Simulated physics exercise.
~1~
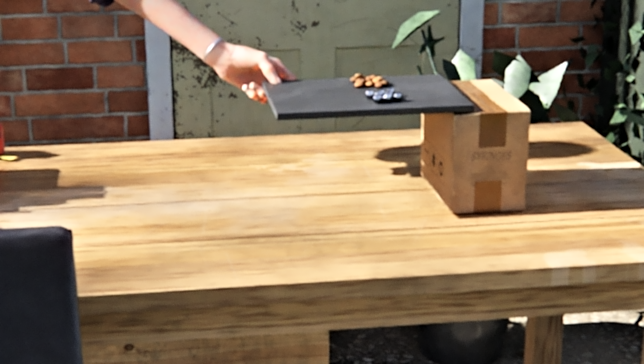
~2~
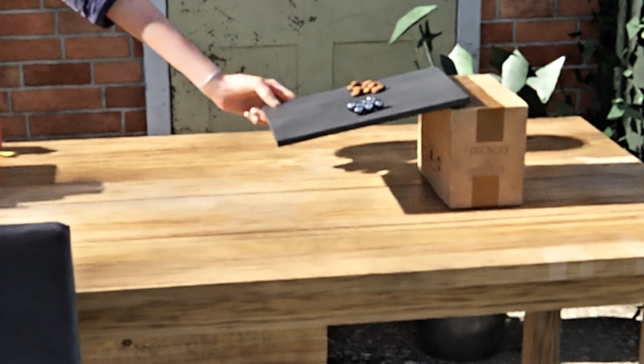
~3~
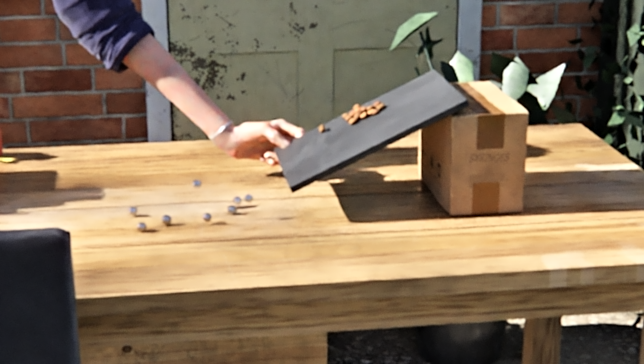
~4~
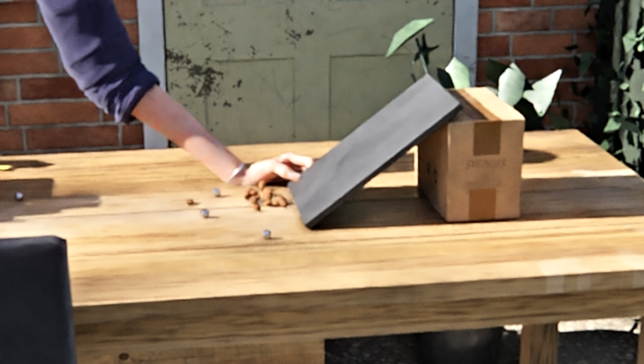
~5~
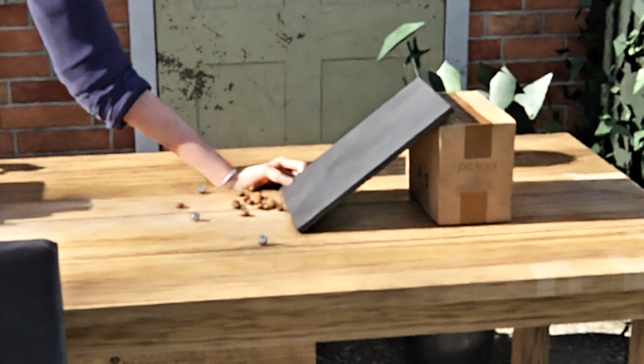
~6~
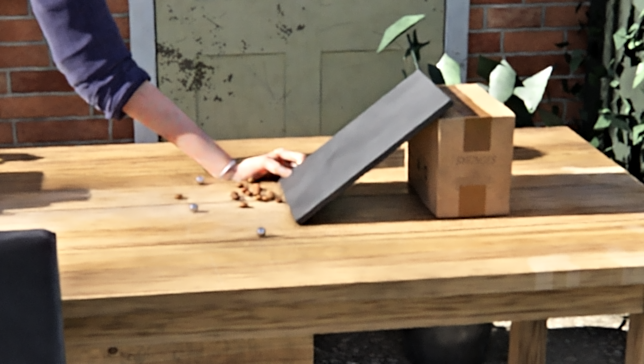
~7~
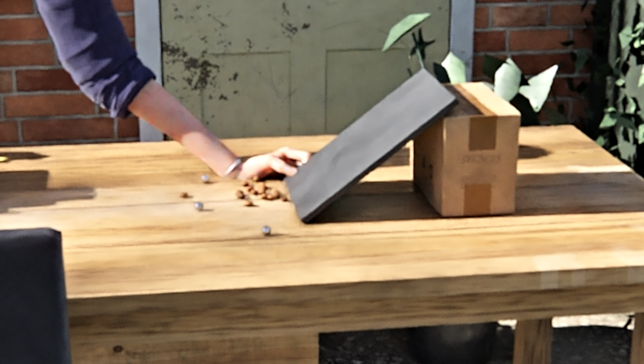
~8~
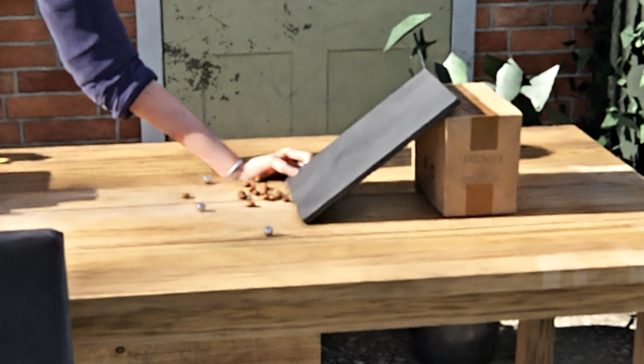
A dark board carrying two small groups of loose things, brown bits at the back and bluish-grey beads in front, rests with its right end on a cardboard box and its left end in a hand. The slightly swaying view looks across a sunlit outdoor wooden table towards a brick wall and a weathered green door. The hand lowers the board's left end, and the beads run off first, scattering leftward over the table. As the slope steepens, the brown bits slide down too. Finally the board leans still against the box, the brown bits heaped at its foot by the hand, with only a few beads left in view.
